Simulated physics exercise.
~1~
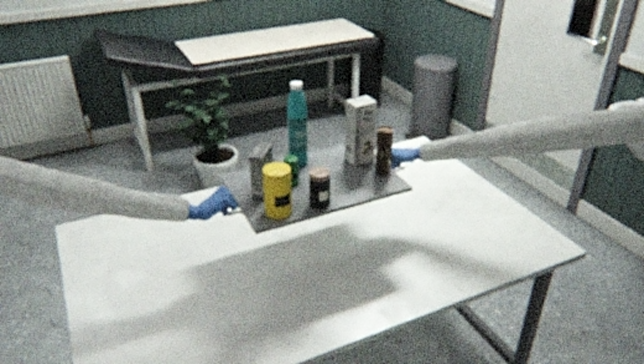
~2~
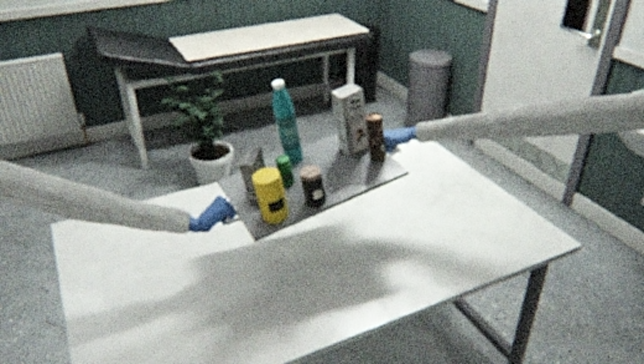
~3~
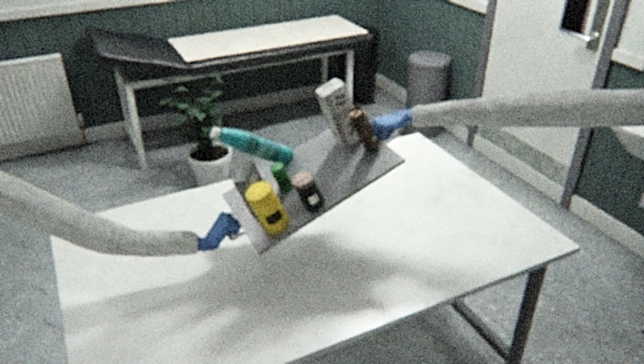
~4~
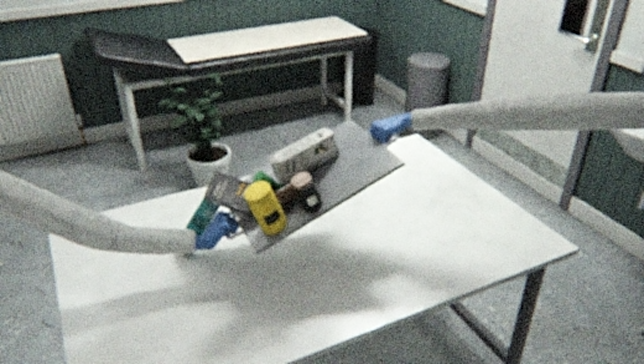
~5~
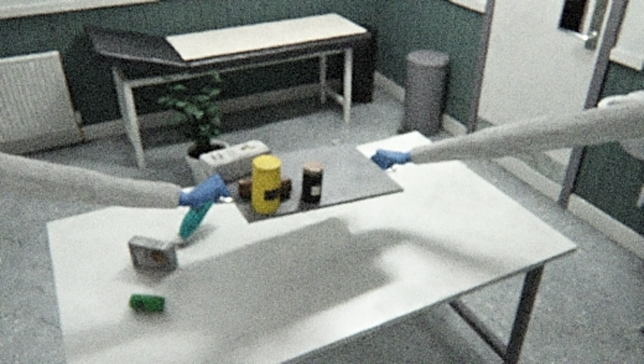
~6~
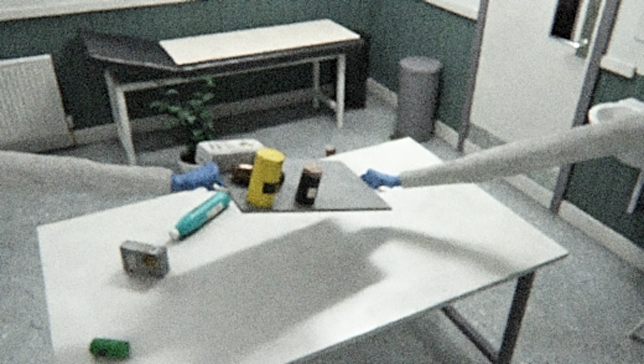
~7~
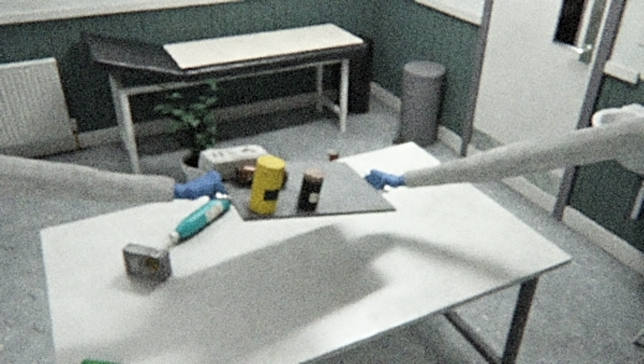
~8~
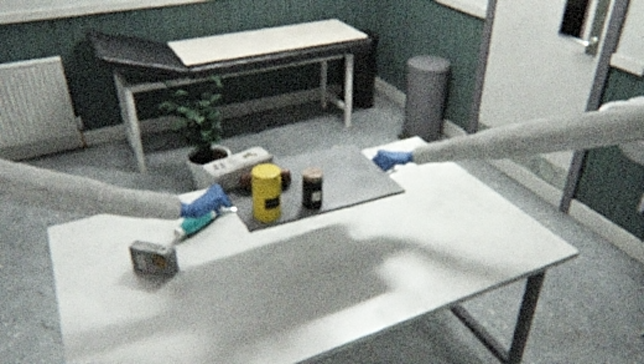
In a room with green walls, two gloved hands tilted a loaded tray left above a white table, toppling a turquoise bottle, grey packet and green shaker off it, then levelled it with the carton and brown can lying beside the upright yellow and black jars.
